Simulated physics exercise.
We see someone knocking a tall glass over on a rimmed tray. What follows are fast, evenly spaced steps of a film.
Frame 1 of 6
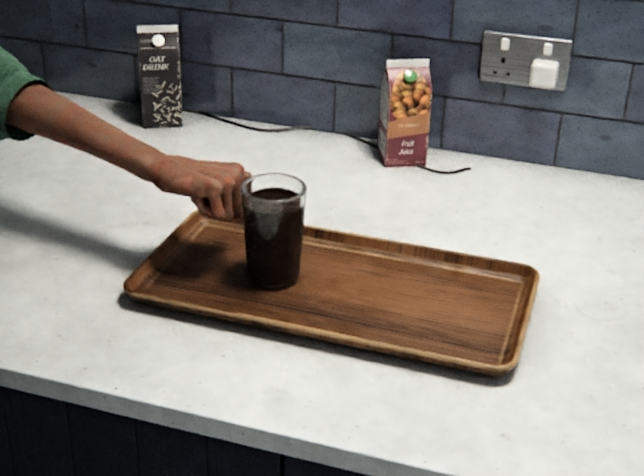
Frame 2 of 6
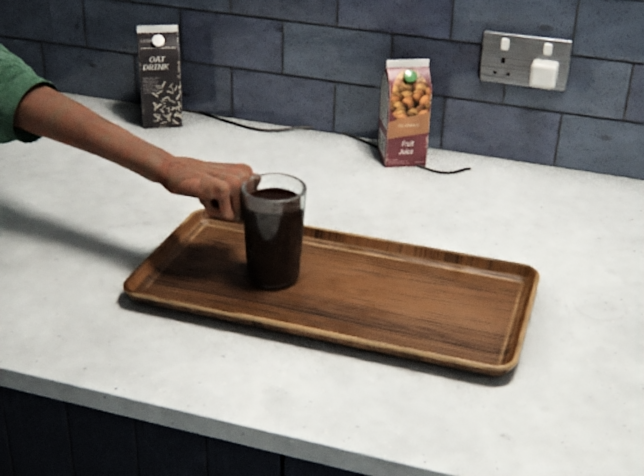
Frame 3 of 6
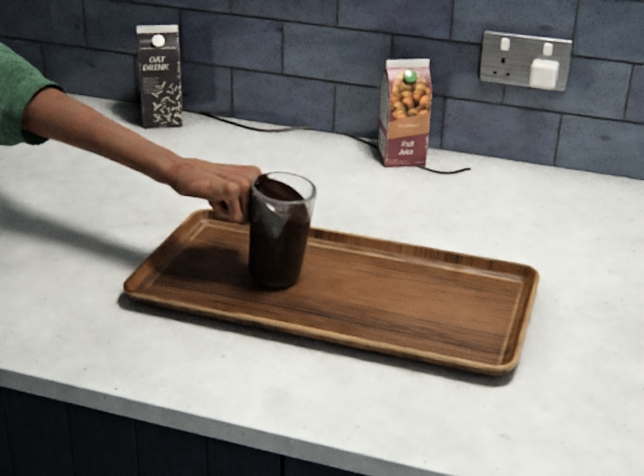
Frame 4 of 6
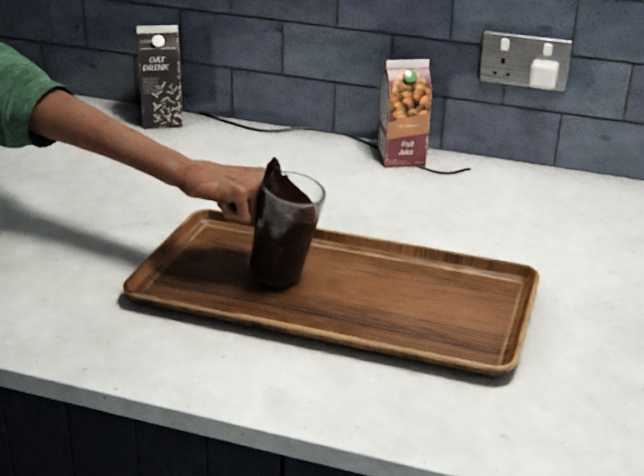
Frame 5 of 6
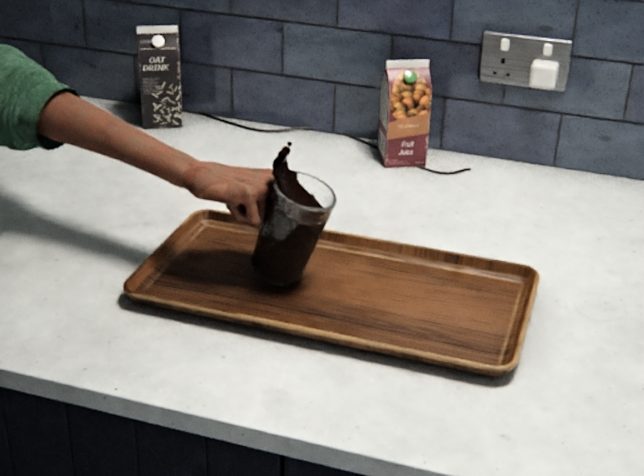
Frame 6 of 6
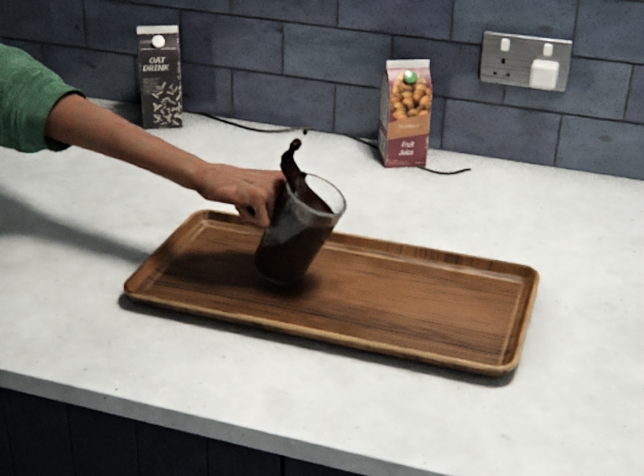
A hand pushes a tall glass, tilting it rightward on the tray as dark liquid splashes up.
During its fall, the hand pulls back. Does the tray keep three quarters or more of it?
Over a quarter departs.
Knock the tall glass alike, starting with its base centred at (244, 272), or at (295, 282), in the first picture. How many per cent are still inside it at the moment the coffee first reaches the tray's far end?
The first gives 45 %, the second 55 %.
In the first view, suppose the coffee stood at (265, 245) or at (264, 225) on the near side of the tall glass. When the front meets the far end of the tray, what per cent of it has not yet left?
65 % and 55 %.
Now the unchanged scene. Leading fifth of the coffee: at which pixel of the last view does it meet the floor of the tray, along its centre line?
I'd point to somewhere close to pixel (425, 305).
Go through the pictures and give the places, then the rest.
In the first frame, tilt 0°; right rim (303, 193); surface from (249, 193) to (302, 202); the tray's far rim is at (527, 316); the tray is clear ahead.
In the second frame, tilt 0°; right rim (303, 193); surface from (249, 194) to (302, 202).
In the third frame, tilt 6°; right rim (313, 196); surface from (262, 180) to (304, 204).
In the fourth frame, tilt 11°; right rim (323, 200); surface from (268, 182) to (317, 213); 2 per cent is over the edge.
In the fifth frame, tilt 18°; right rim (333, 205); surface from (274, 198) to (326, 215); 3 per cent is over the edge.
In the sixth frame, tilt 24°; right rim (343, 211); surface from (281, 207) to (335, 216); 3 per cent is over the edge.
A moment on, the tall glass lies on its side and 88 per cent is in the glass, 0 on the tray and 12 above or beyond its rim.
Next, the tall glass lies on its side and 46 per cent is in the glass, 41 on the tray and 13 above or beyond its rim.
Then the tall glass lies on its side and 25 per cent is in the glass, 44 on the tray and 31 above or beyond its rim.
Later the tall glass lies on its side and 13 per cent is in the glass, 36 on the tray and 50 above or beyond its rim.
At rest 50 per cent is held by tray and glass, 50 is off the tray.
